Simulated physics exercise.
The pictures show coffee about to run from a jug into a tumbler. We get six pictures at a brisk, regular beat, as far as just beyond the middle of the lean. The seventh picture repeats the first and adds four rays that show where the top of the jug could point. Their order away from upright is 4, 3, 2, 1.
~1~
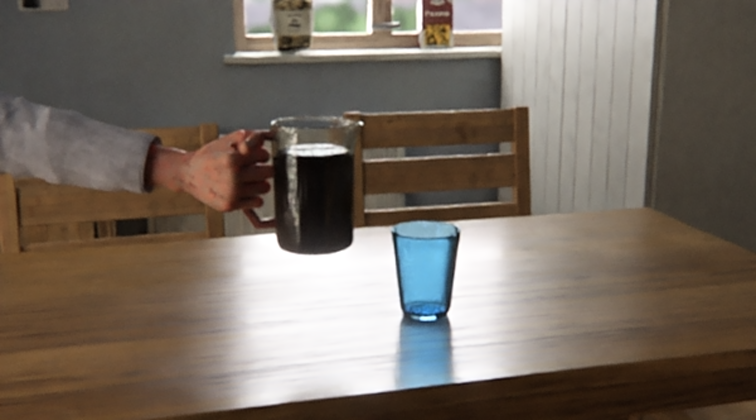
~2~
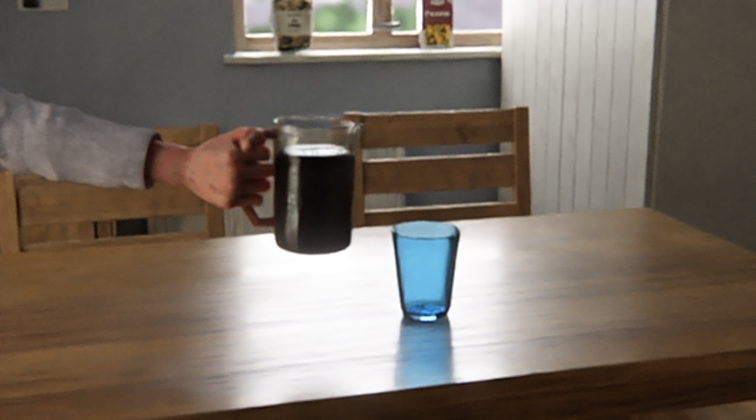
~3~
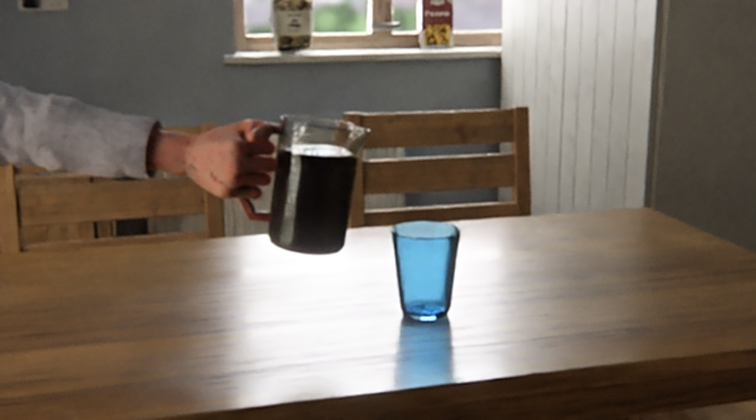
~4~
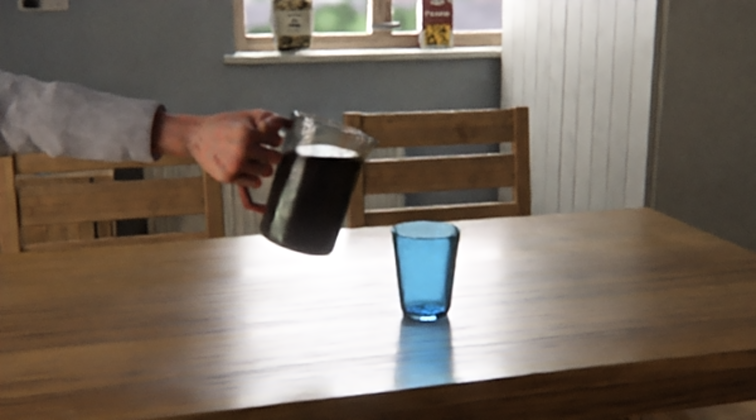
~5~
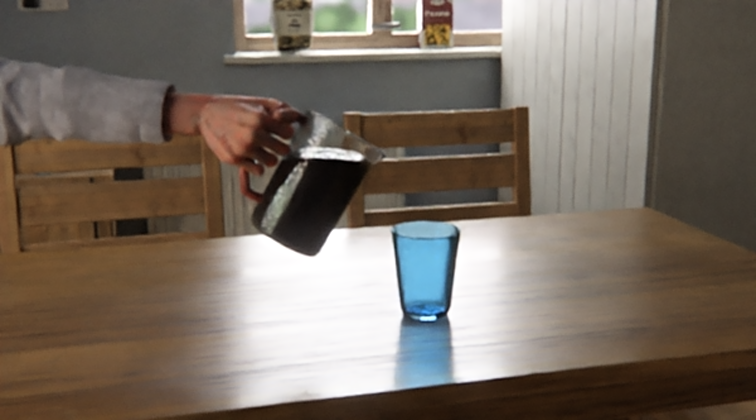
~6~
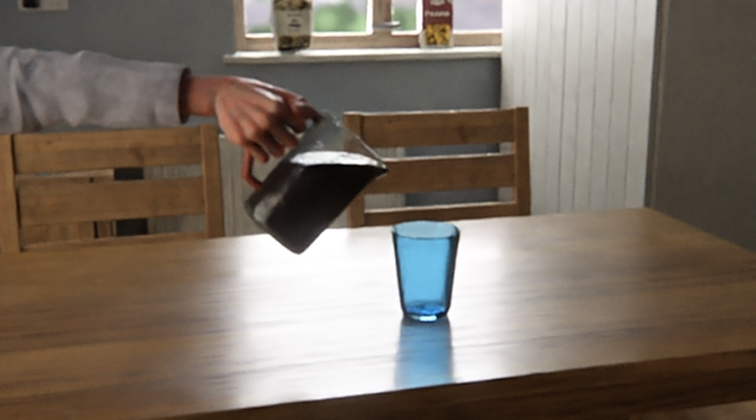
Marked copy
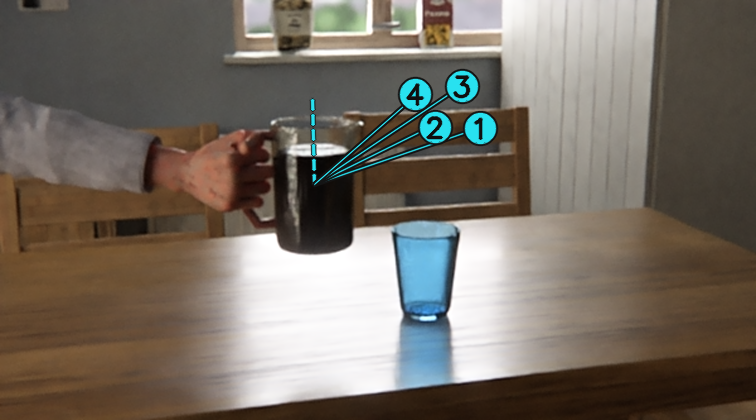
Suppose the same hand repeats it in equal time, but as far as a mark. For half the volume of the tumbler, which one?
Mark 2.
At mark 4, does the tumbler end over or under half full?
Under.
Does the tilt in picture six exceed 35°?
Yes, it does.
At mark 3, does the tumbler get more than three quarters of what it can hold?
No.
On the marked copy, 1 at (463, 133); 2 at (418, 132); 3 at (448, 95); 4 at (403, 106).
Choosing 1, the tumbler ends with about 69 % of what it can hold.
Choosing 2, the tumbler ends with about 48 % of what it can hold.
Choosing 3, the tumbler ends with about 31 % of what it can hold.
Choosing 4, the tumbler ends with about 18 % of what it can hold.
